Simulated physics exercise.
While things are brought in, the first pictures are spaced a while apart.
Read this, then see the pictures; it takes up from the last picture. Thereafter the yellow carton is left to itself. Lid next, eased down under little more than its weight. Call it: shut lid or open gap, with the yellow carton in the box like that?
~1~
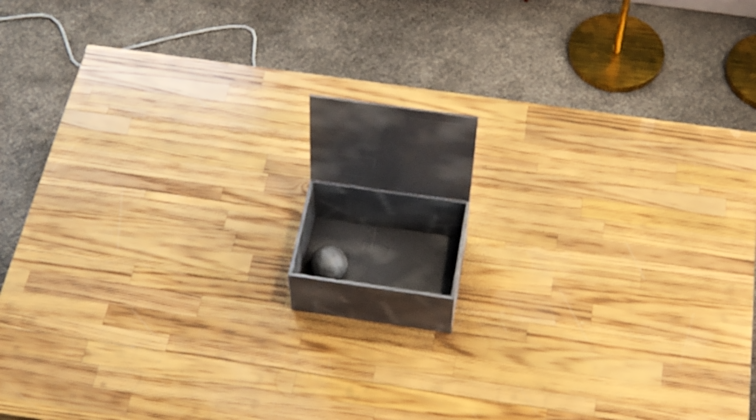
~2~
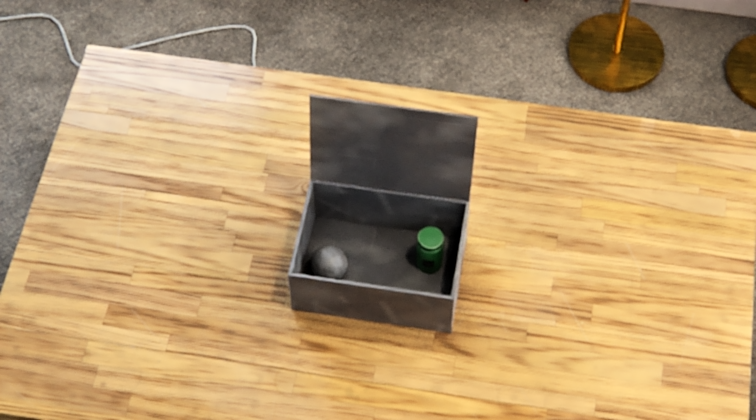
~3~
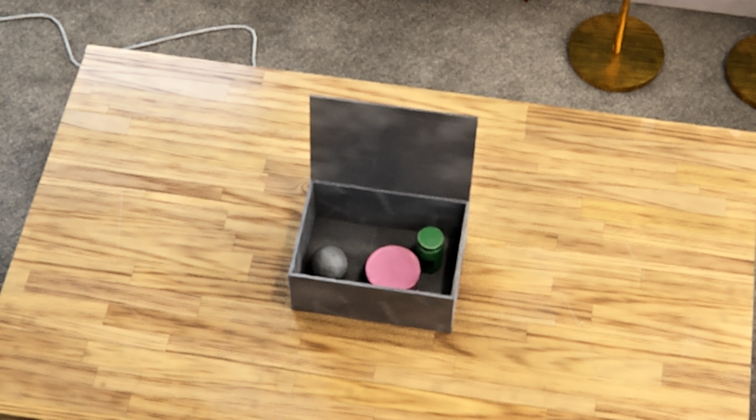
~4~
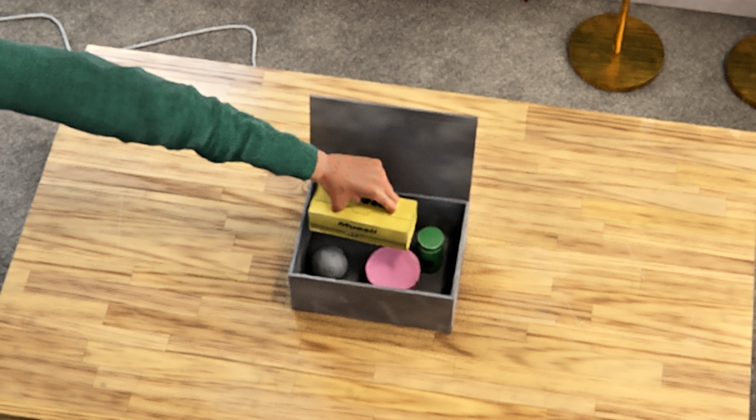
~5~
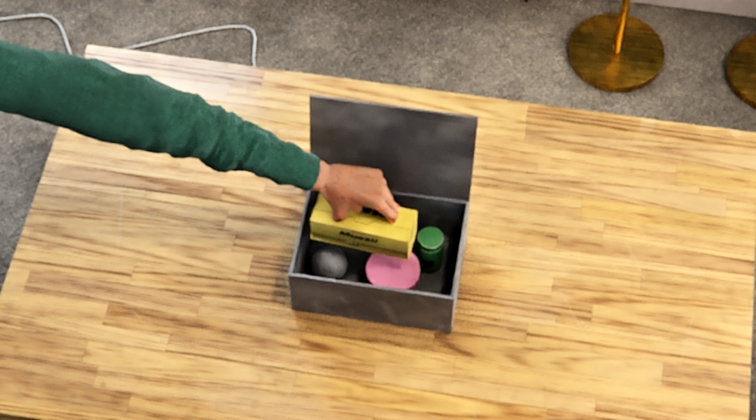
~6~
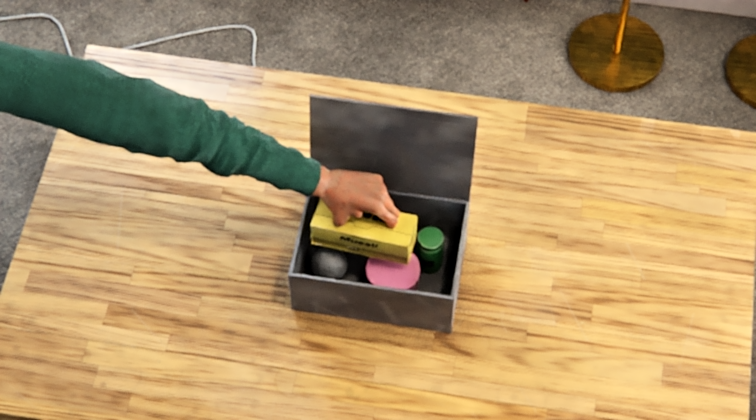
Shut lid.
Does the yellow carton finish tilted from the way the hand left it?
Once everything settles, it ends up at a slant.
Then, 0.70 s after the last picture, yellow carton on its side near (370, 232); grey ball rolled a little.
Then, 1.70 s after the last picture, lid 48° above the rim; yellow carton on its side near (370, 232); grey ball rolled about its own width.
Then, 2.10 s after the last picture, lid 2° above the rim; yellow carton on its side near (370, 232); grey ball rolled about its own width.
At rest, lid shut; tipped over in the box, yellow carton; moved from the start, grey ball; the other 2 in place. Seen from the same camera at the end, yellow carton near (370, 232).
